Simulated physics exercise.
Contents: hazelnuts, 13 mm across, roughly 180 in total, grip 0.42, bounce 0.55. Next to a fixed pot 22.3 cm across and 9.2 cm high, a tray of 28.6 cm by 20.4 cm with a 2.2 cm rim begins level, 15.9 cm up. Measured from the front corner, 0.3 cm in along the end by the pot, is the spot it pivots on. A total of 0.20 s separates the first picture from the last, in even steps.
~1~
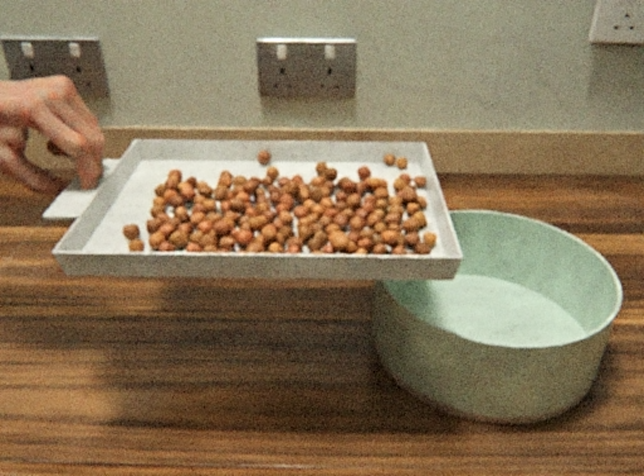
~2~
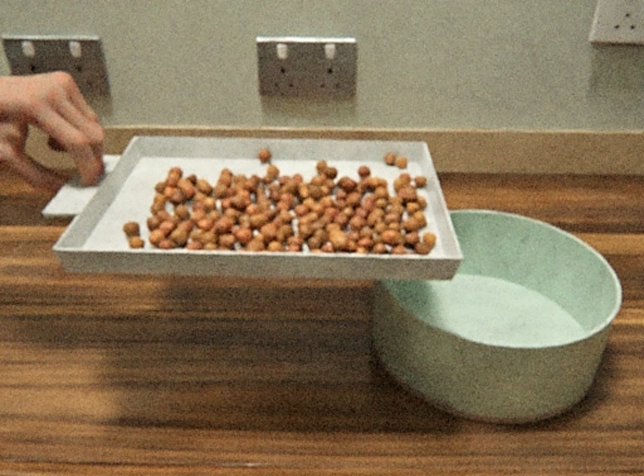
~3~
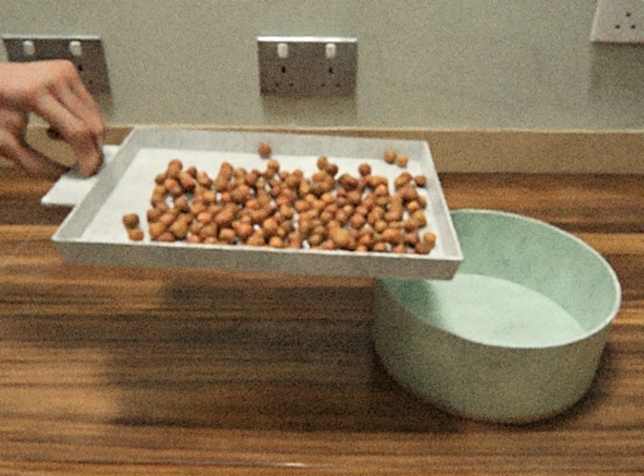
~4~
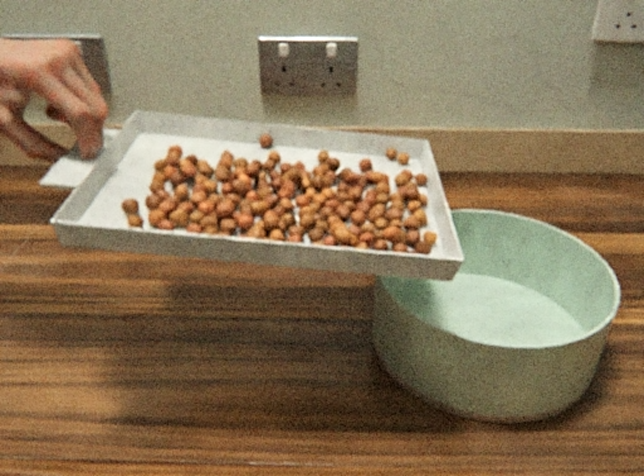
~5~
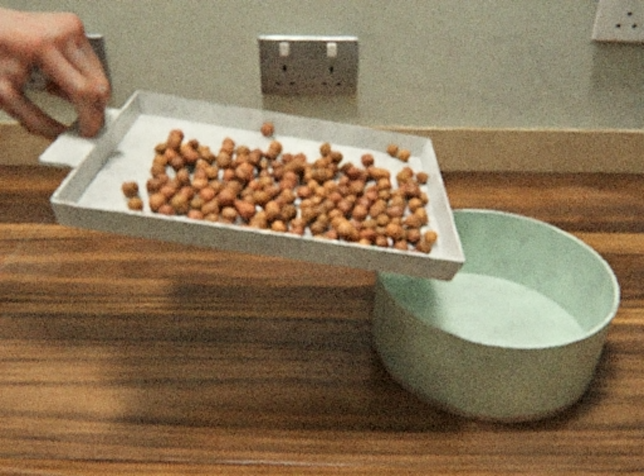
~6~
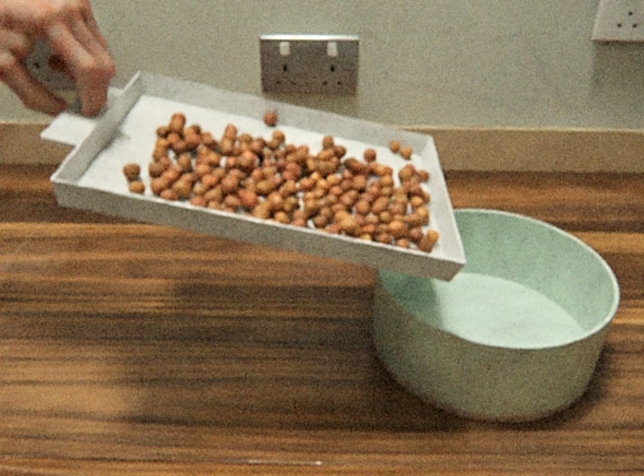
A hand lifts the left side of a white tray of round brown pieces, tilting it rightward.
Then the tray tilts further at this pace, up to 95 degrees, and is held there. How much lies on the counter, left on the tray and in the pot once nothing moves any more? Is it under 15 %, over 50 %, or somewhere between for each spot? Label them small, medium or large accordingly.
Counter - medium, tray - small, pot - large.
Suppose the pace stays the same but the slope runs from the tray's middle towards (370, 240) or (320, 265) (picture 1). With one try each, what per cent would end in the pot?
About 25 and 0 per cent.
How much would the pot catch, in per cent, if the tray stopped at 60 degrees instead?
I'd say close to 5 percent.
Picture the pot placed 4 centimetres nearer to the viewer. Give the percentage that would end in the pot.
Expect something close to 95 per cent.
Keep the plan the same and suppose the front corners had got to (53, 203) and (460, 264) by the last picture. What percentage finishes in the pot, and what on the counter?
In the pot: 0 per cent; on the counter: 100 per cent.
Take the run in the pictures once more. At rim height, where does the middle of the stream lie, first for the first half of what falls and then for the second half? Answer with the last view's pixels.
(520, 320) or so first, later (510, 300).
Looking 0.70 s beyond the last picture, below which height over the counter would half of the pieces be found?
Height: Around 24 cm.
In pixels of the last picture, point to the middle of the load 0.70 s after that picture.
Estimated load position: Around (456, 149).
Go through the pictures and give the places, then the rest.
The first frame shows tray tilt 0 degrees, front corners at (60, 249) and (456, 254); middle of the pieces at (285, 219); pot at (494, 267).
The second frame shows tray tilt 1 degrees, front corners at (60, 246) and (456, 255); middle of the pieces at (285, 217).
The third frame shows tray tilt 2 degrees, front corners at (60, 236) and (456, 256); middle of the pieces at (286, 213).
The fourth frame shows tray tilt 5 degrees, front corners at (58, 219) and (457, 257), lowest corner right front; middle of the pieces at (287, 206).
The fifth frame shows tray tilt 9 degrees, front corners at (58, 198) and (459, 258), lowest corner right front; middle of the pieces at (288, 197).
The sixth frame shows tray tilt 13 degrees, front corners at (59, 177) and (460, 259), lowest corner right front; middle of the pieces at (291, 188); pot at (493, 267).
Then, 0.42 s after the last picture, tilt 52 degrees; the tray holds 100 %, the pot 0 %.
Then, 0.70 s after the last picture, tilt 79 degrees; the tray holds 95 %, the pot 0 %.
Then, 1.09 s after the last picture, tilt 95 degrees; the tray holds 10 %, the pot 60 %.
In the end, counter 25 %, tray 0 %, pot 75 %.
